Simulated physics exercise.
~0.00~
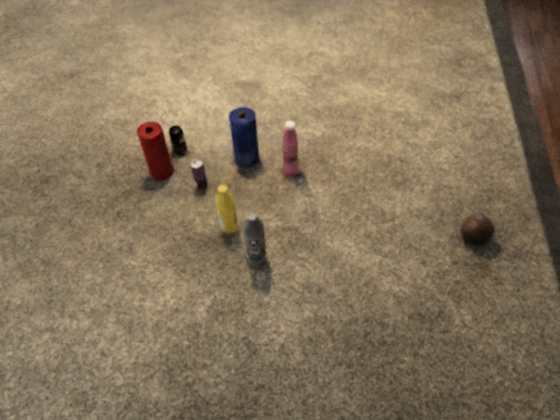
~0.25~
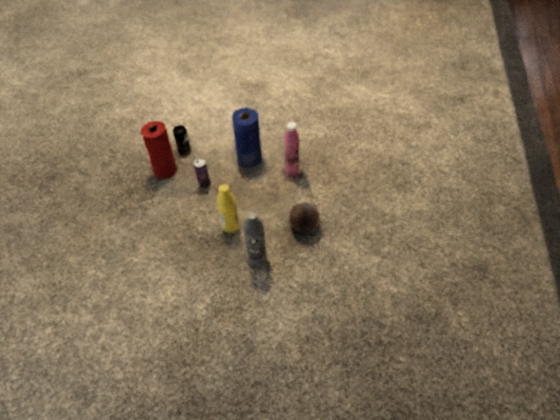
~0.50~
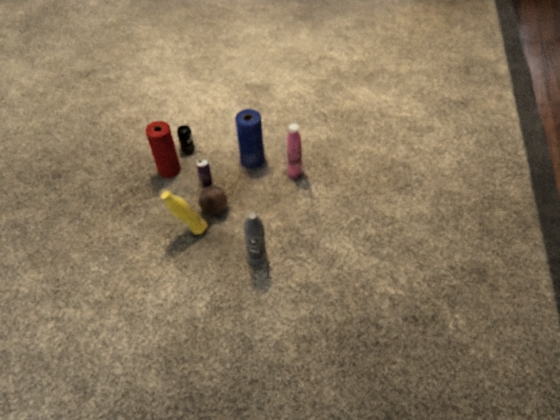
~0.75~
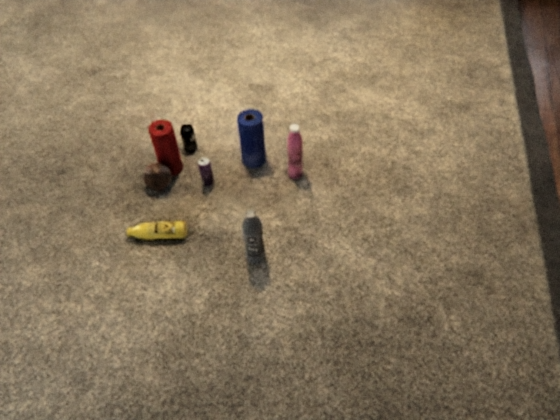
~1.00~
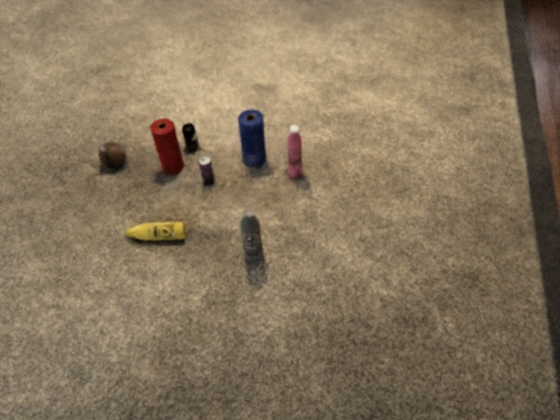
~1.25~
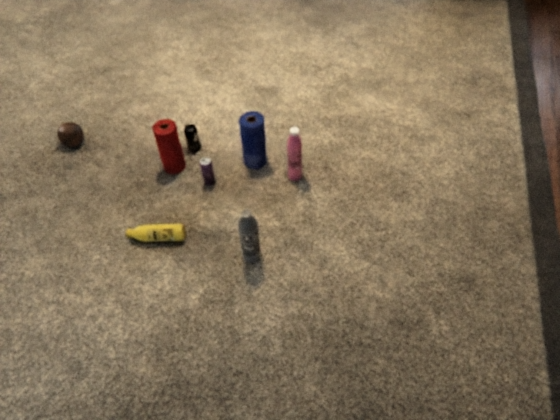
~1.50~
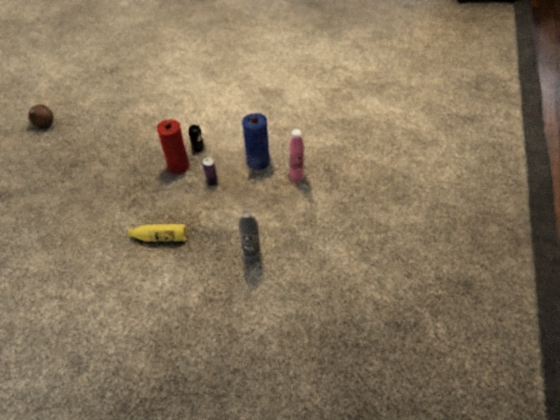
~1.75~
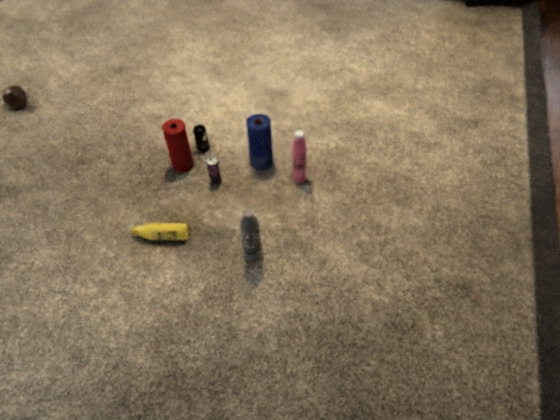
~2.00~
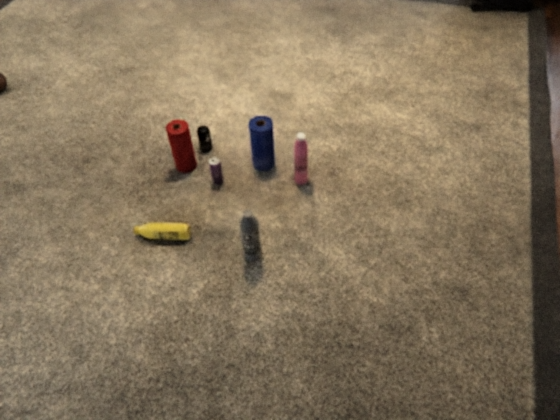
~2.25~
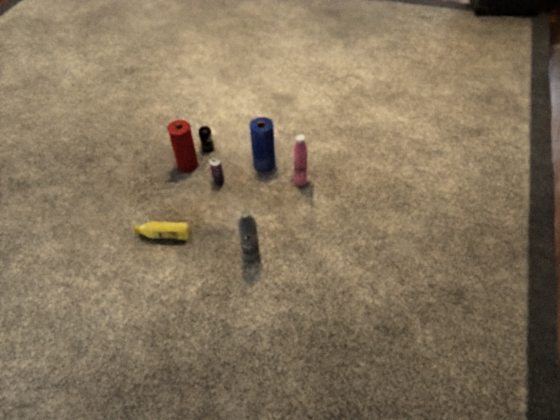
Brown ball rolling left across a carpet, knocking over a yellow bottle and leaving view while the other standing objects stay upright.
